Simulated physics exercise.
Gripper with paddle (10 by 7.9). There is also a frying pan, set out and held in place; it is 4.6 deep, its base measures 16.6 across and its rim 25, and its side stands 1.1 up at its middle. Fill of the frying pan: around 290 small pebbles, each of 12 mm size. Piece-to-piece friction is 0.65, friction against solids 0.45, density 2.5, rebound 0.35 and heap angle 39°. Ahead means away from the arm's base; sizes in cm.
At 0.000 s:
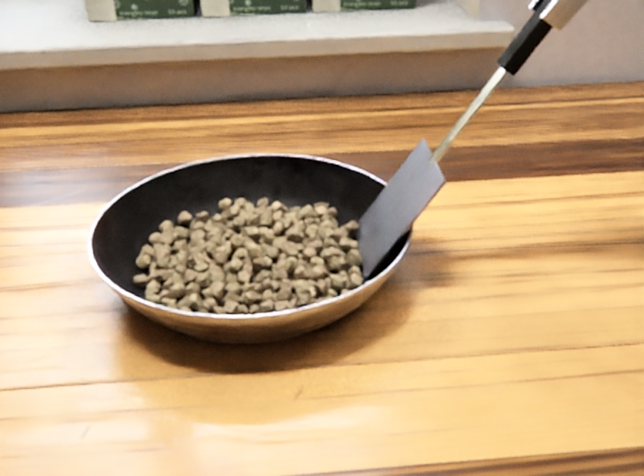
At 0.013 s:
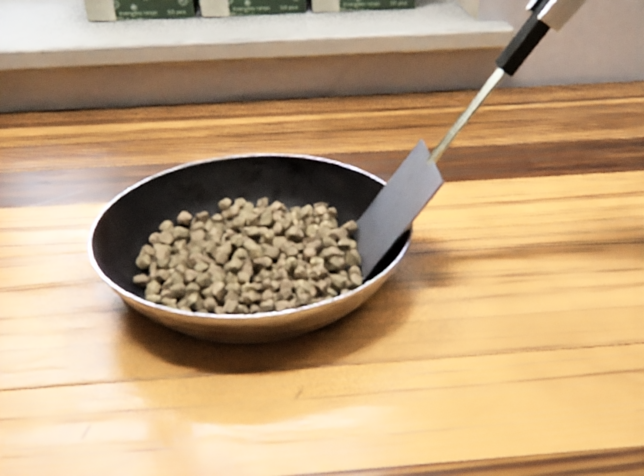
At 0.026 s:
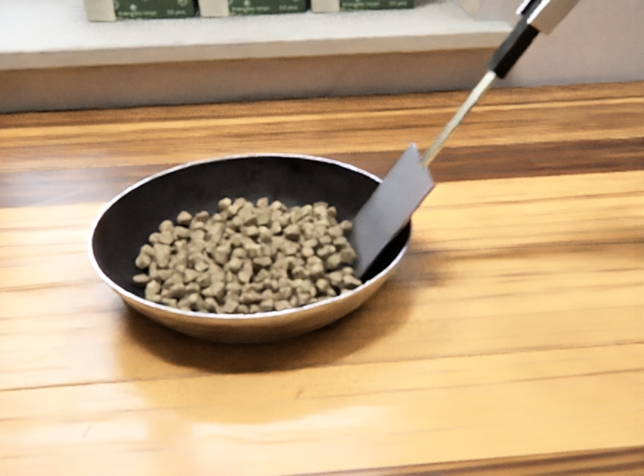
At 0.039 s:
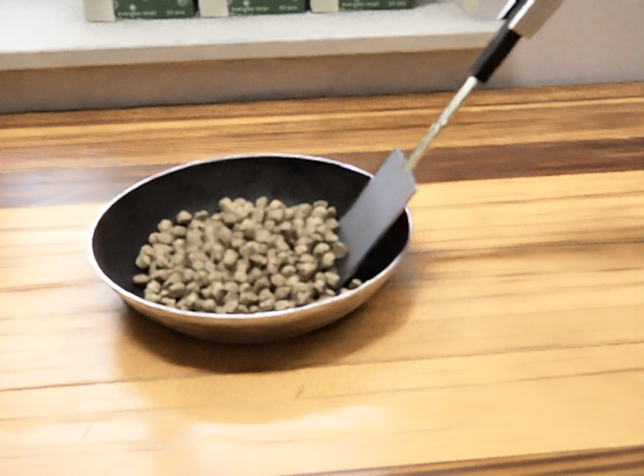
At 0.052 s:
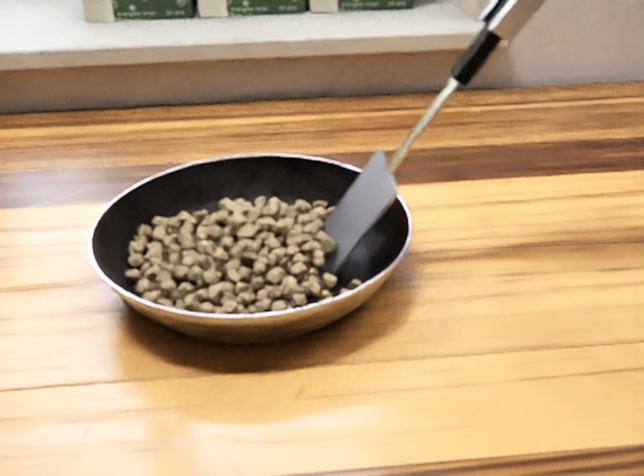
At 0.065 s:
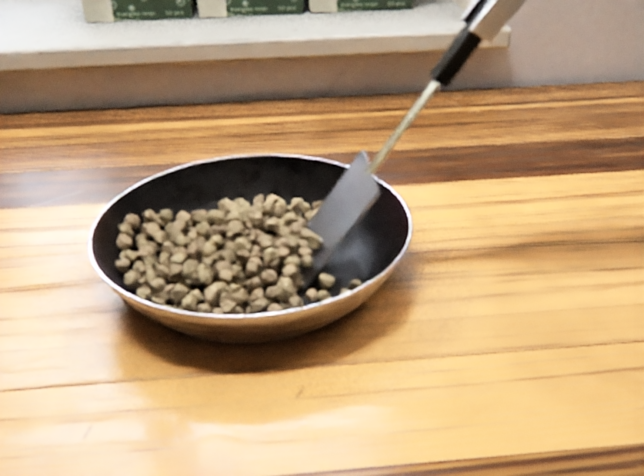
A dark, flat paddle on a long handle started at the right side of a black frying pan on a wooden table, then slid left, pushing the small brown pebbles leftward.
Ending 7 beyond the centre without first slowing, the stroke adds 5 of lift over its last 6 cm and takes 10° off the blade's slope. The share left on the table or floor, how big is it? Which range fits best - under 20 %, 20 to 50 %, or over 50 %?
The range that fits: Under 20 %.
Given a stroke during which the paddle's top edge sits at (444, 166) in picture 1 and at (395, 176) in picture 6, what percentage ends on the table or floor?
Off the vessel, on the table or floor: Some 10 percent.
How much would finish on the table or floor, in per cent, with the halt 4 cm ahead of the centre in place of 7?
Result: Approx. 5 %.
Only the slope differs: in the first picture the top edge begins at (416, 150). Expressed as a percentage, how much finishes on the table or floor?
Roughly 15 percent ends on the table or floor.
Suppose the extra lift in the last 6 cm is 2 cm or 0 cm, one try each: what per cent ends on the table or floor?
Result, in order: Approx. 15 % and 10 %.
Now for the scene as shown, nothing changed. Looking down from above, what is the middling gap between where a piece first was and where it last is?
Somewhere around 5 centimetres, I'd say.
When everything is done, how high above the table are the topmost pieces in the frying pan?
Near 5.5 centimetres high.
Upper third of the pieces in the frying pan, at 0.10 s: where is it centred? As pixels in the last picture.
Centre estimated at around (183, 244).
After 0.10 s, sloping 55°, highest piece 6 above the table; 293 in the frying pan.
After 0.13 s, sloping 51°, highest piece 8 above the table; 291 in the frying pan, 2 on the blade or in flight.
After 0.34 s, sloping 45°, highest piece 11 above the table; 265 in the frying pan, 21 on the table or floor, 7 on the blade or in flight.
After 1.39 s, sloping 45°, highest piece 5 above the table; 265 in the frying pan, 28 on the table or floor.
At rest, 265 in the frying pan, 28 on the table or floor. That is 10 % on the table or floor.
